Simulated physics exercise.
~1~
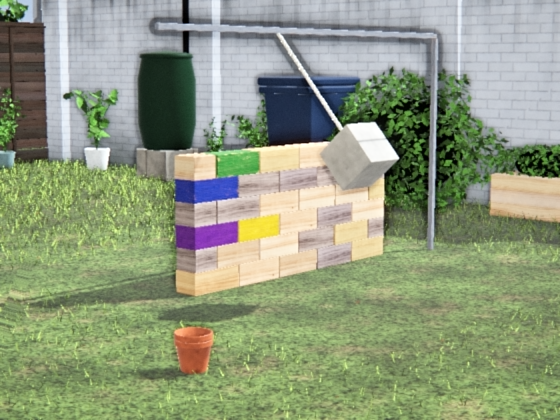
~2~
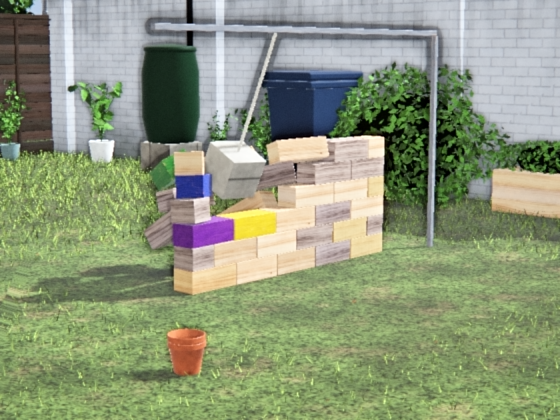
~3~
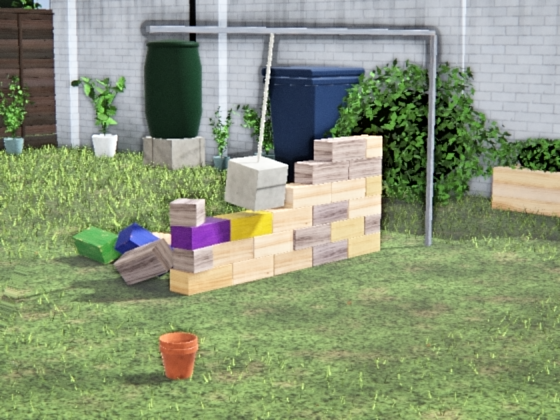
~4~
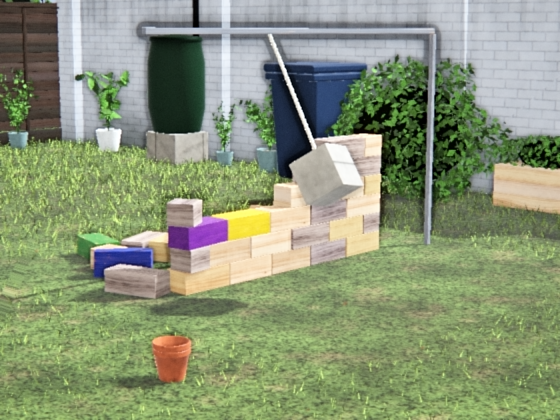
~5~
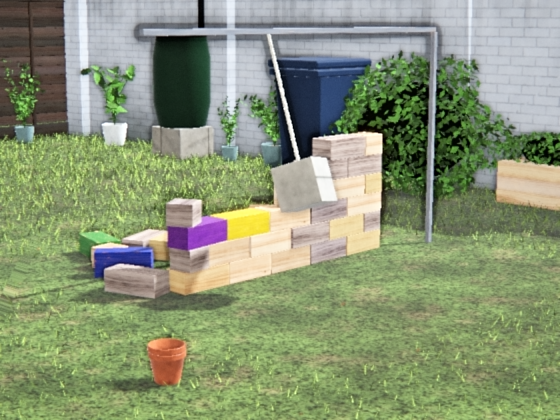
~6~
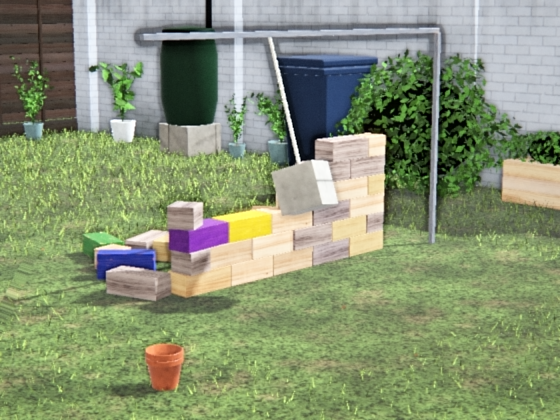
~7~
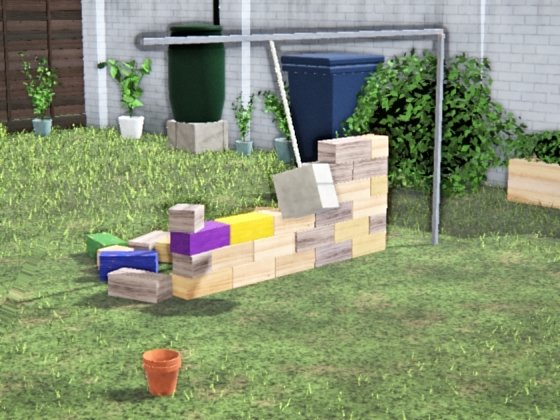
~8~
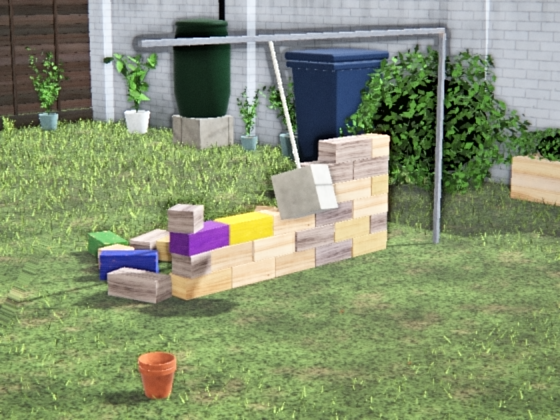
The video shows a pale block hanging from a metal frame swing into the upper left of a stacked wall in a garden, knocking green, blue and plain blocks to the grass, then swing back and rest against the remaining wall, where the purple and yellow blocks stay in place.
